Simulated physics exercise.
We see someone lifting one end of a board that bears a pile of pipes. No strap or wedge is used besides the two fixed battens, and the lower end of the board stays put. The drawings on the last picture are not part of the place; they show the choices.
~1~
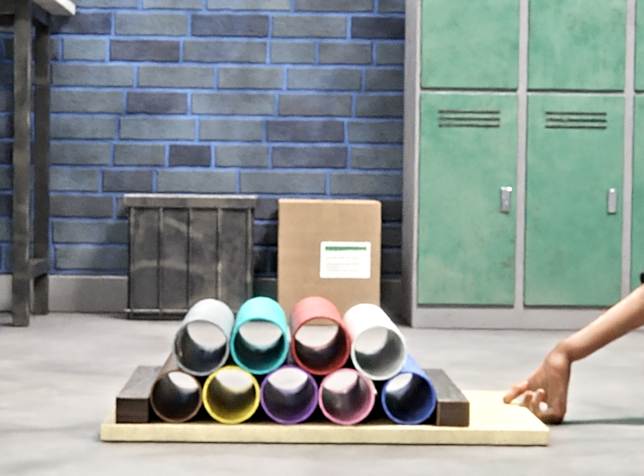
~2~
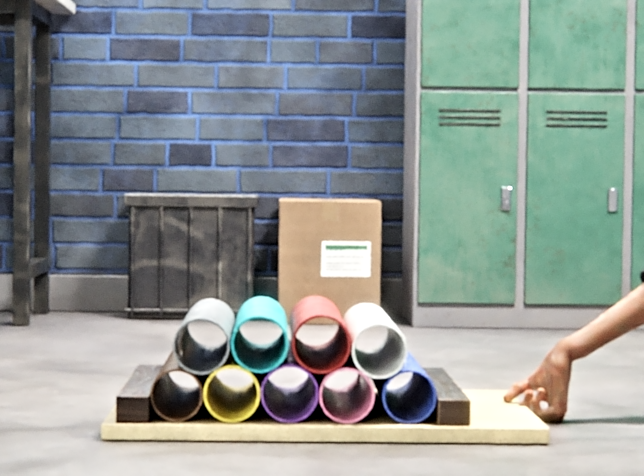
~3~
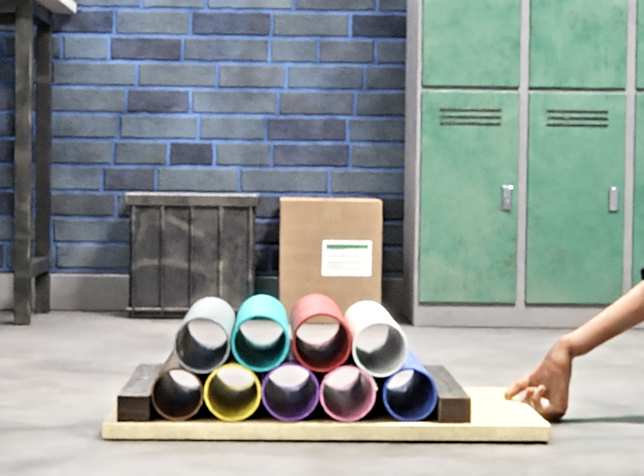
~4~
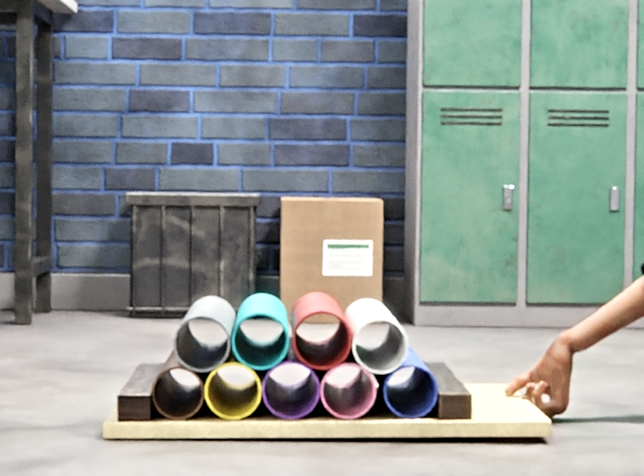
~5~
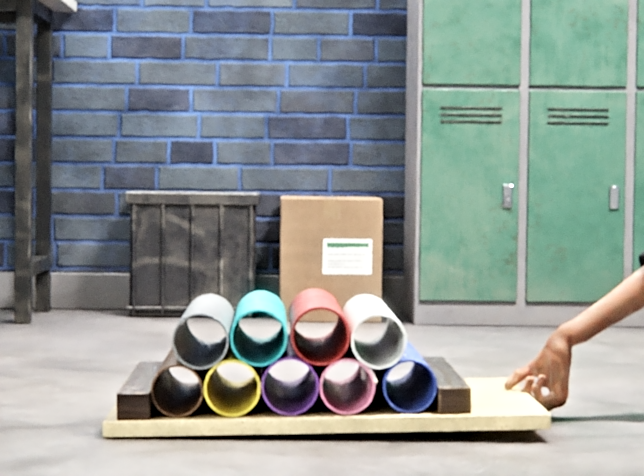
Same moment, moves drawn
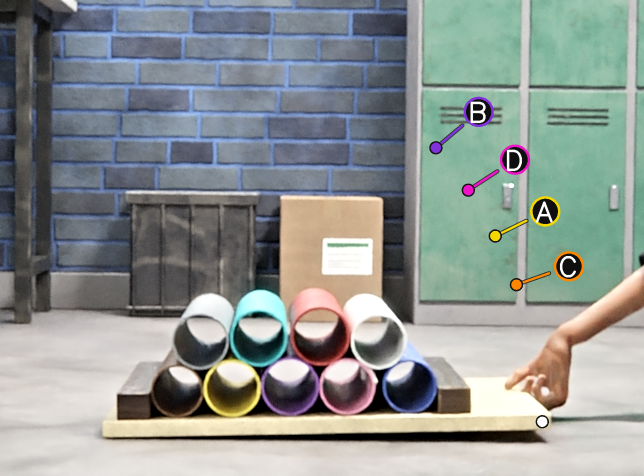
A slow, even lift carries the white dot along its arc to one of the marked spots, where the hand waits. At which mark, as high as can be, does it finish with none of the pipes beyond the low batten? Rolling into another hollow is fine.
At most to C.
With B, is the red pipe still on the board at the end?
No.
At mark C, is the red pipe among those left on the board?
Yes, with C.
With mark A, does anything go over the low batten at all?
Yes, at A.
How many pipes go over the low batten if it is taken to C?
With C, none.
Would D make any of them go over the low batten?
Yes.
On the marked copy, A at (495, 236); B at (436, 148); C at (517, 285); D at (468, 190); the white dot at (542, 422).
With C. Early on, board at 14°.
Further on, board at 20°.
At the end, board at 20°, none over the low batten.
As for the rest, A one over the low batten (grey); B four over the low batten (grey, turquoise, white, red); D four over the low batten (grey, turquoise, white, red).
